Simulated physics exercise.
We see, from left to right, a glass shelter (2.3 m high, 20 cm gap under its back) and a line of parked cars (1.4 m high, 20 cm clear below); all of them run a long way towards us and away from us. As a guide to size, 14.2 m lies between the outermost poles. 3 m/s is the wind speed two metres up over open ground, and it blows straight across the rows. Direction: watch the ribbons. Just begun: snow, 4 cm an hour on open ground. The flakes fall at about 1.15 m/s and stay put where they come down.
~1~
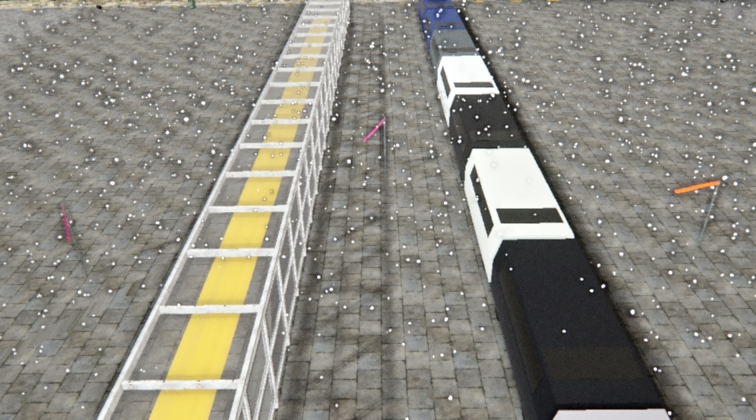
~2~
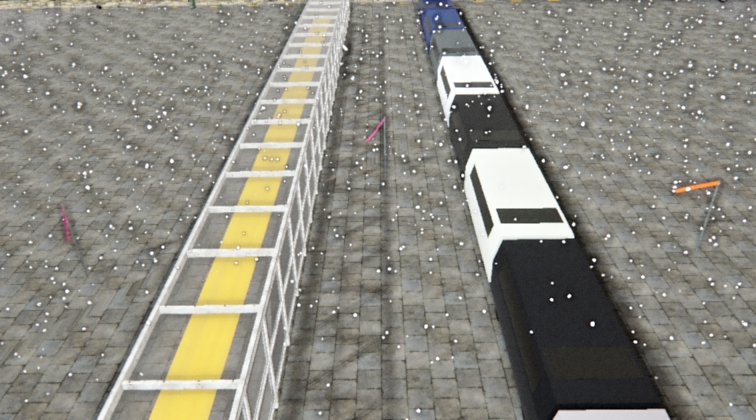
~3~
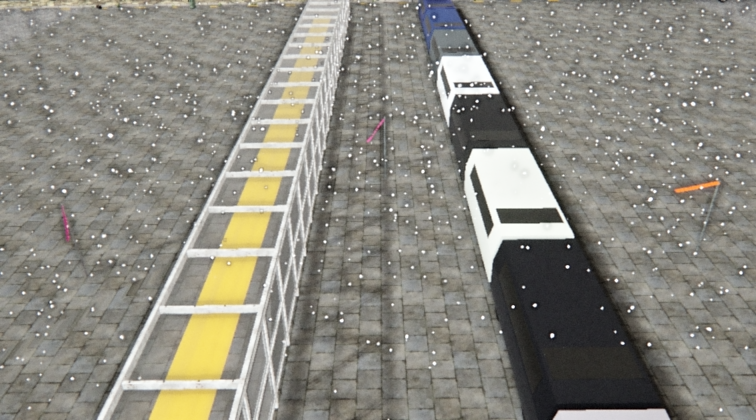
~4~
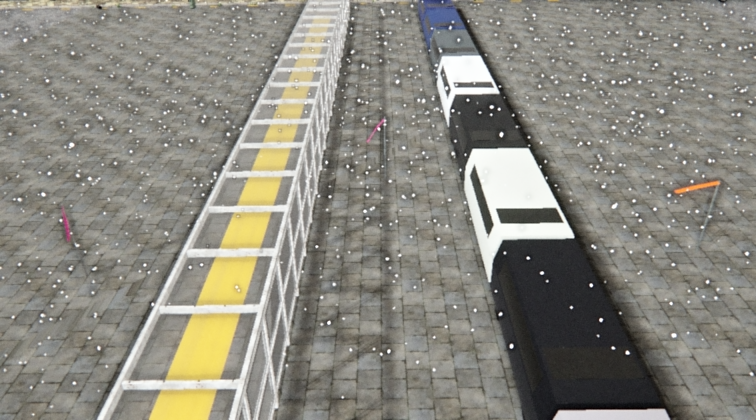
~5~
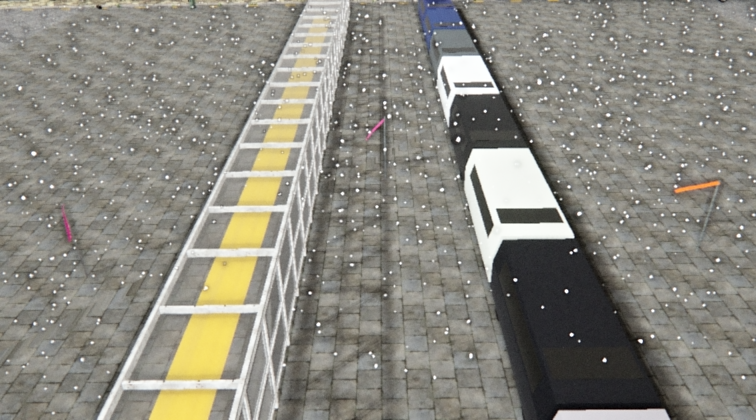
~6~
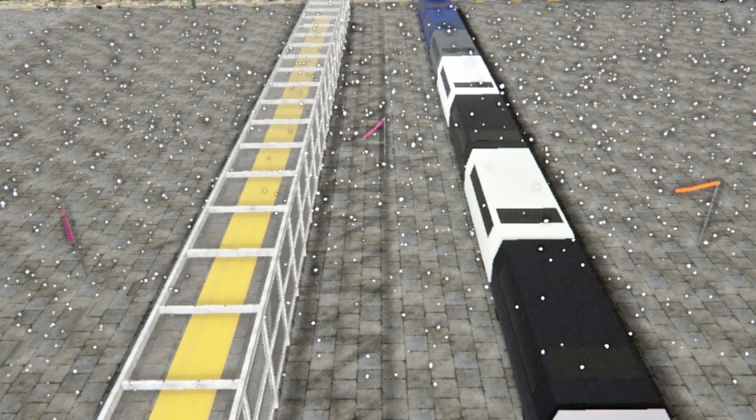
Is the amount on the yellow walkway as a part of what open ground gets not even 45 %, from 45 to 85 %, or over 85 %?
It is less than 45 %.
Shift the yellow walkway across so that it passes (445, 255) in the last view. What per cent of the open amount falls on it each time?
Estimate: Near 80 %.
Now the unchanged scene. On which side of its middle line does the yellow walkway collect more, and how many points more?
Result: Left section leads by approx. 40 points.
In 10 minutes the yellow walkway collects 1 mm against 7 mm in the open.
In 30 minutes the yellow walkway collects 4 mm against 20 mm in the open.
In 60 minutes the yellow walkway collects 8 mm against 40 mm in the open, so the yellow walkway has 20 % of the open amount; the left half of it has 39 %, the right half 0 %.
